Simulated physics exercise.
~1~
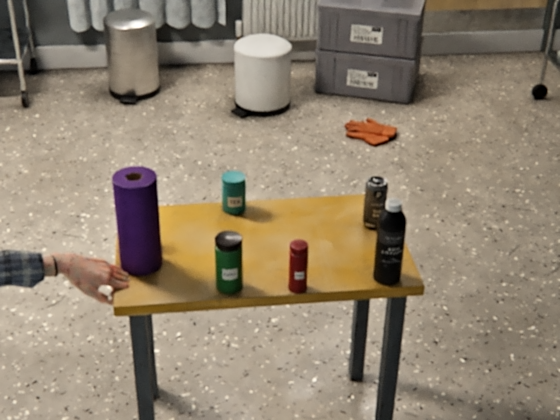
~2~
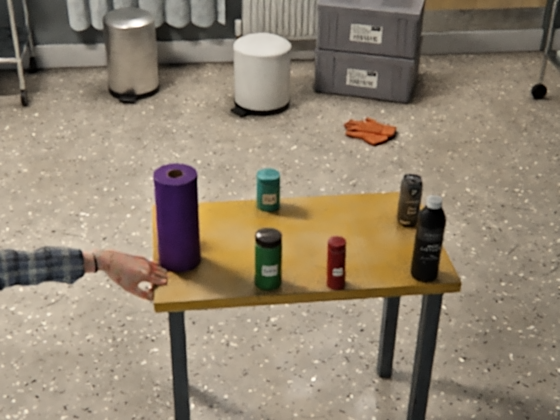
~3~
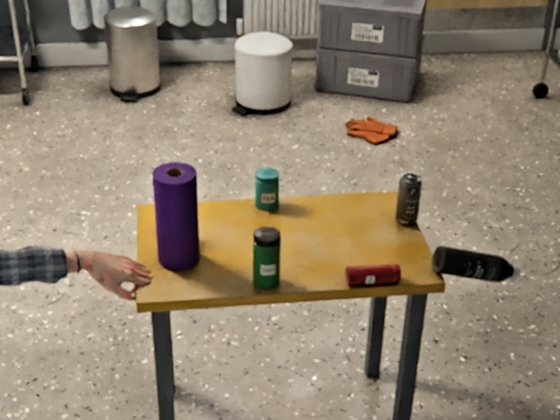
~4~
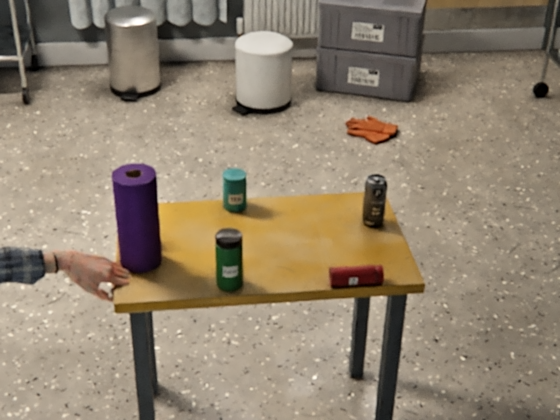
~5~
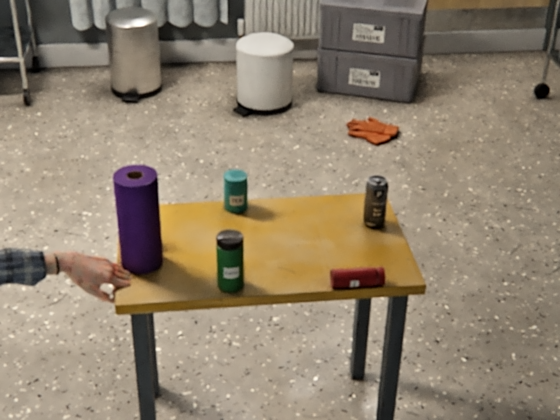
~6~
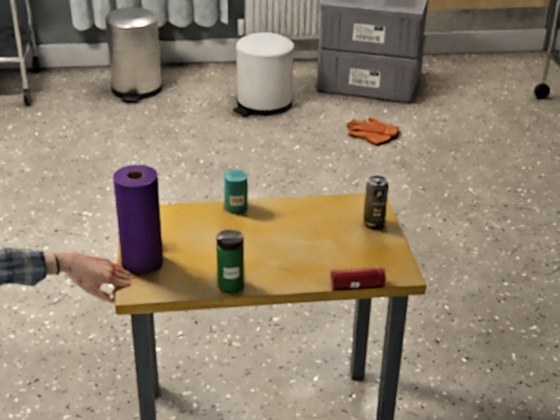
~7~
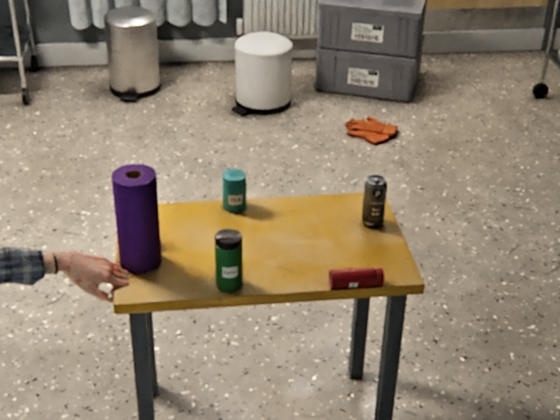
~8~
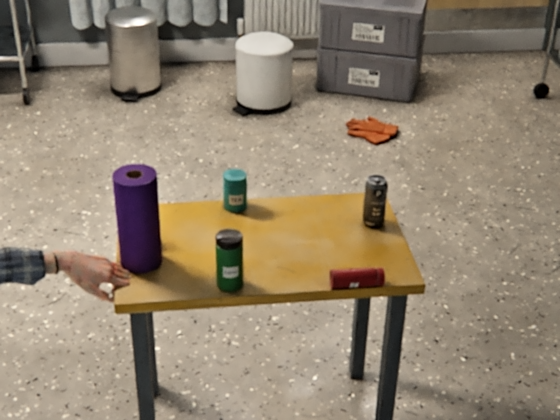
The clip opens on a small yellow table holding a purple roll, a turquoise jar, a green jar, a red shaker, a grey can and a black bottle, all upright, with a hand at its left edge. The table slides a short way to the right, and the items ride along still standing. It then starts back to the left, the red shaker topples onto its side, and the black bottle tips over beyond the right edge. The table returns to about where it began, with the bottle out of view. Finally everything stays still, the shaker lying down and the roll, jars and can upright.
